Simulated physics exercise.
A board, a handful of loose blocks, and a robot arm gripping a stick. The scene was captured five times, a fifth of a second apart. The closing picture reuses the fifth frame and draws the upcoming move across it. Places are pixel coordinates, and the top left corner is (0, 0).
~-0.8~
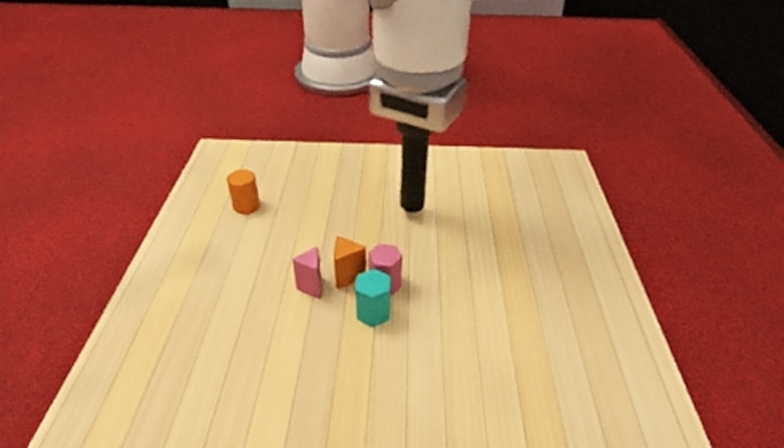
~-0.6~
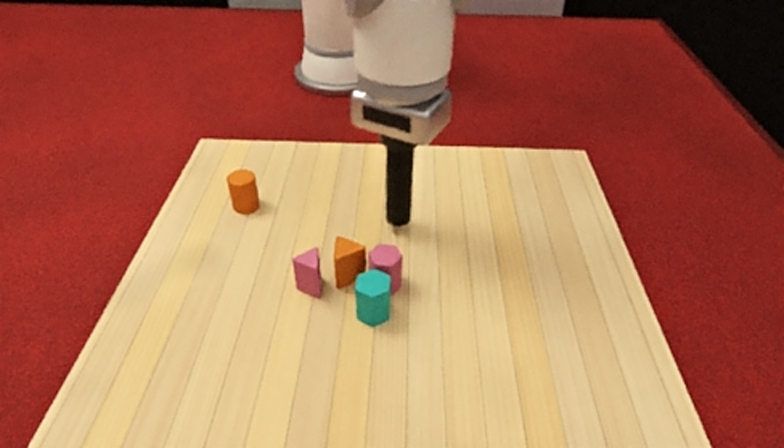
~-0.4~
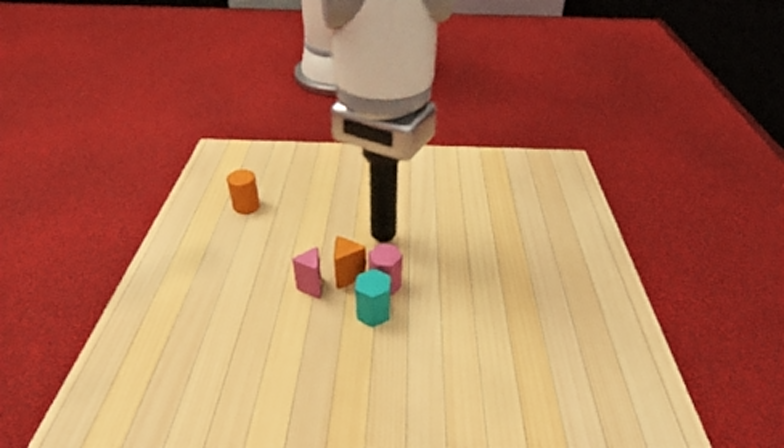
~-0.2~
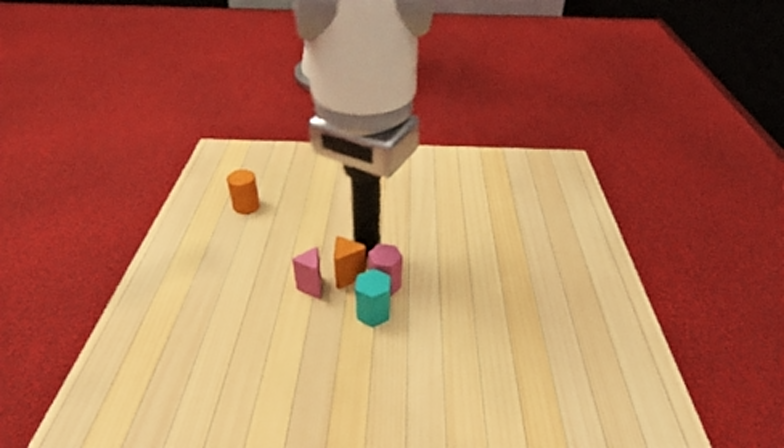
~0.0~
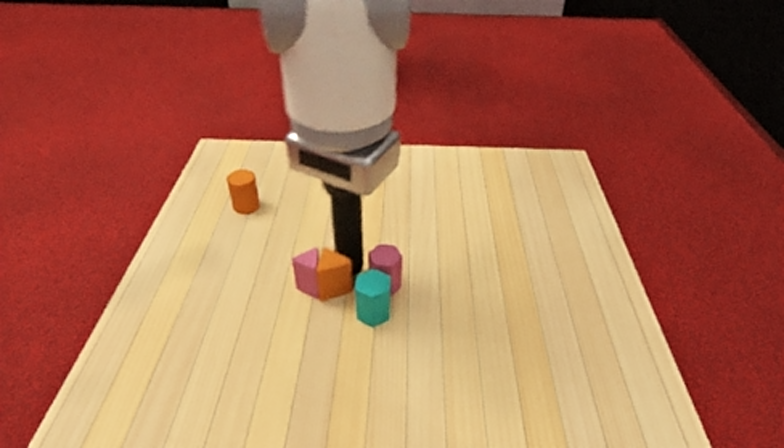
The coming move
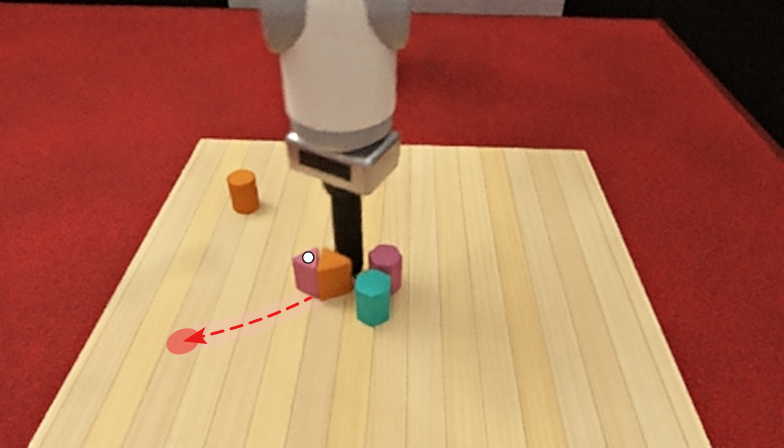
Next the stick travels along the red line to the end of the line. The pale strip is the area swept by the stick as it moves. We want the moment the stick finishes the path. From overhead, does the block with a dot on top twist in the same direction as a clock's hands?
The answer is yes.
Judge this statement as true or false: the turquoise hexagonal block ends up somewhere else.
It is false.
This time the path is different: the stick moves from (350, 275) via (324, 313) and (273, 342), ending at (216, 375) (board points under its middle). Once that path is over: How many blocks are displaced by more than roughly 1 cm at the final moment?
The number will come to 1.
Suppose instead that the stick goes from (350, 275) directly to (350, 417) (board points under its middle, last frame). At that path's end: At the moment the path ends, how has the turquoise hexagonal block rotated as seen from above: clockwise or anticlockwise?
Looking down on the board, it turns counter-clockwise.
The drawn path runs from (350, 275) through (303, 301) and (247, 324) to (183, 341); the dot is on the pink triangular block.
The first path, step by step. One third of the way, stick at (301, 294); pink triangular block at (277, 263), turned 30° clockwise; orange triangular block at (286, 291), turned 20° anticlockwise.
Two thirds of the way, stick at (243, 316); pink triangular block at (270, 263), turned 60° clockwise; orange triangular block at (272, 306), turned 60° anticlockwise.
At the end, stick at (180, 333); pink triangular block at (270, 263), turned 60° clockwise; orange triangular block at (272, 306), turned 60° anticlockwise; turquoise hexagonal block not moved; pink hexagonal block not moved.
